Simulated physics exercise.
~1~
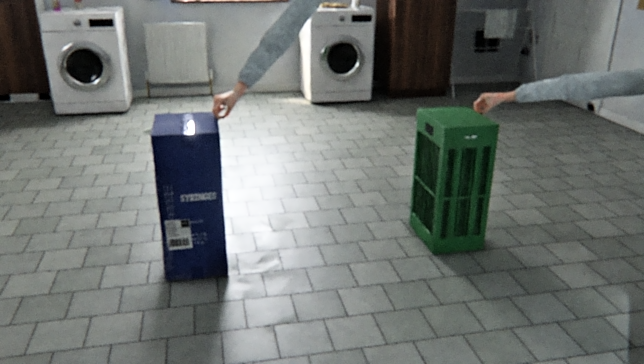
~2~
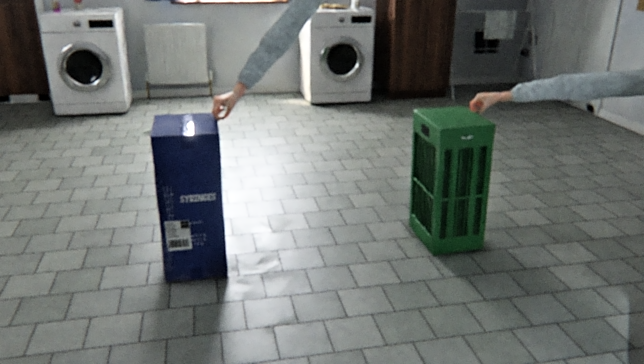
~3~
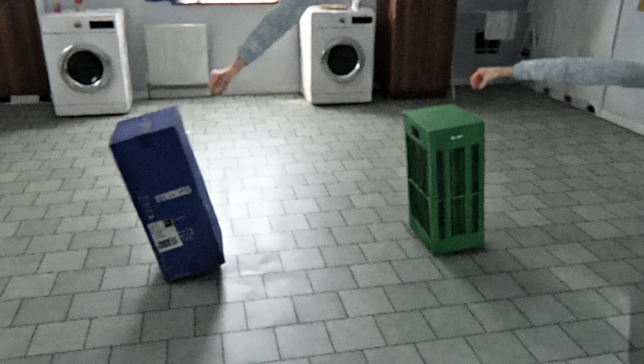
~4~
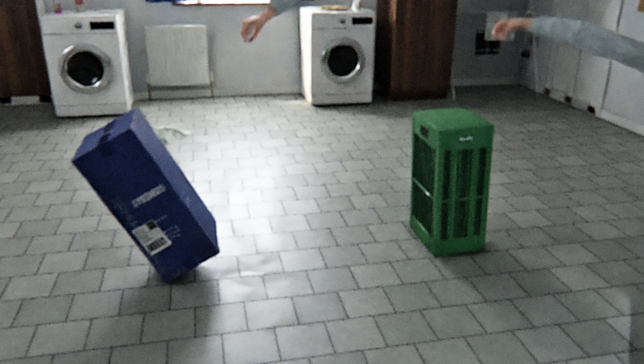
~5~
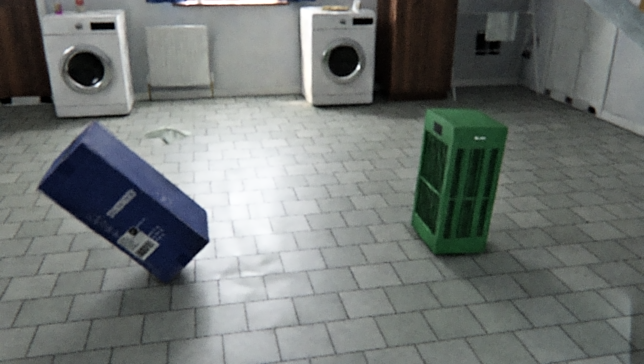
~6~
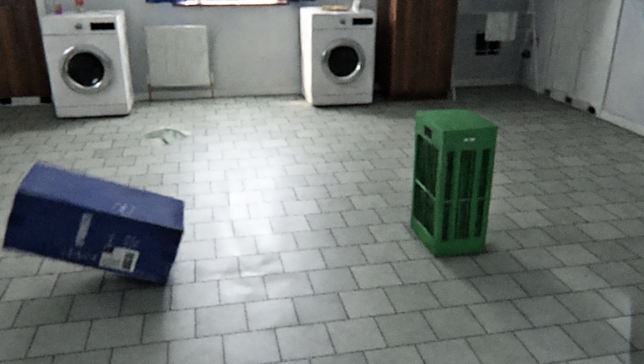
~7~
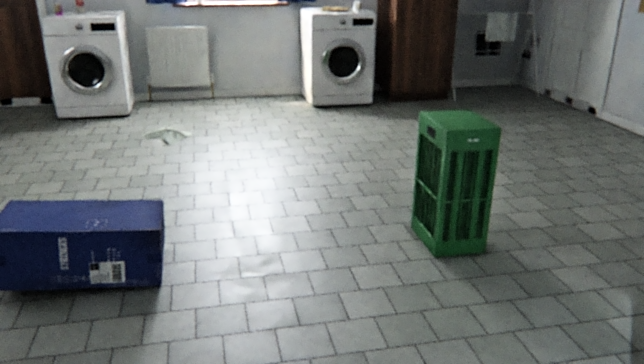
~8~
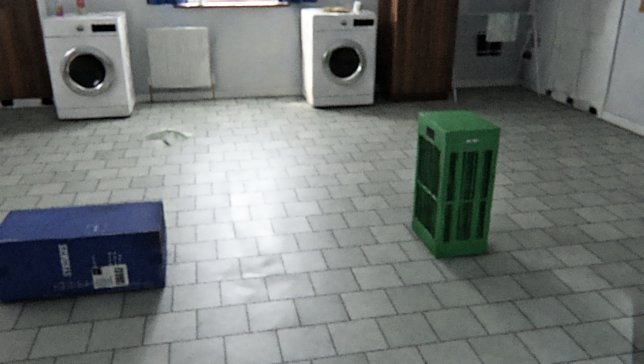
In a tiled room with two washing machines, two hands gave a tall blue box and a green crate quick shoves and drew back; the box tipped left and fell onto its side, while the crate rocked slightly and stayed standing.
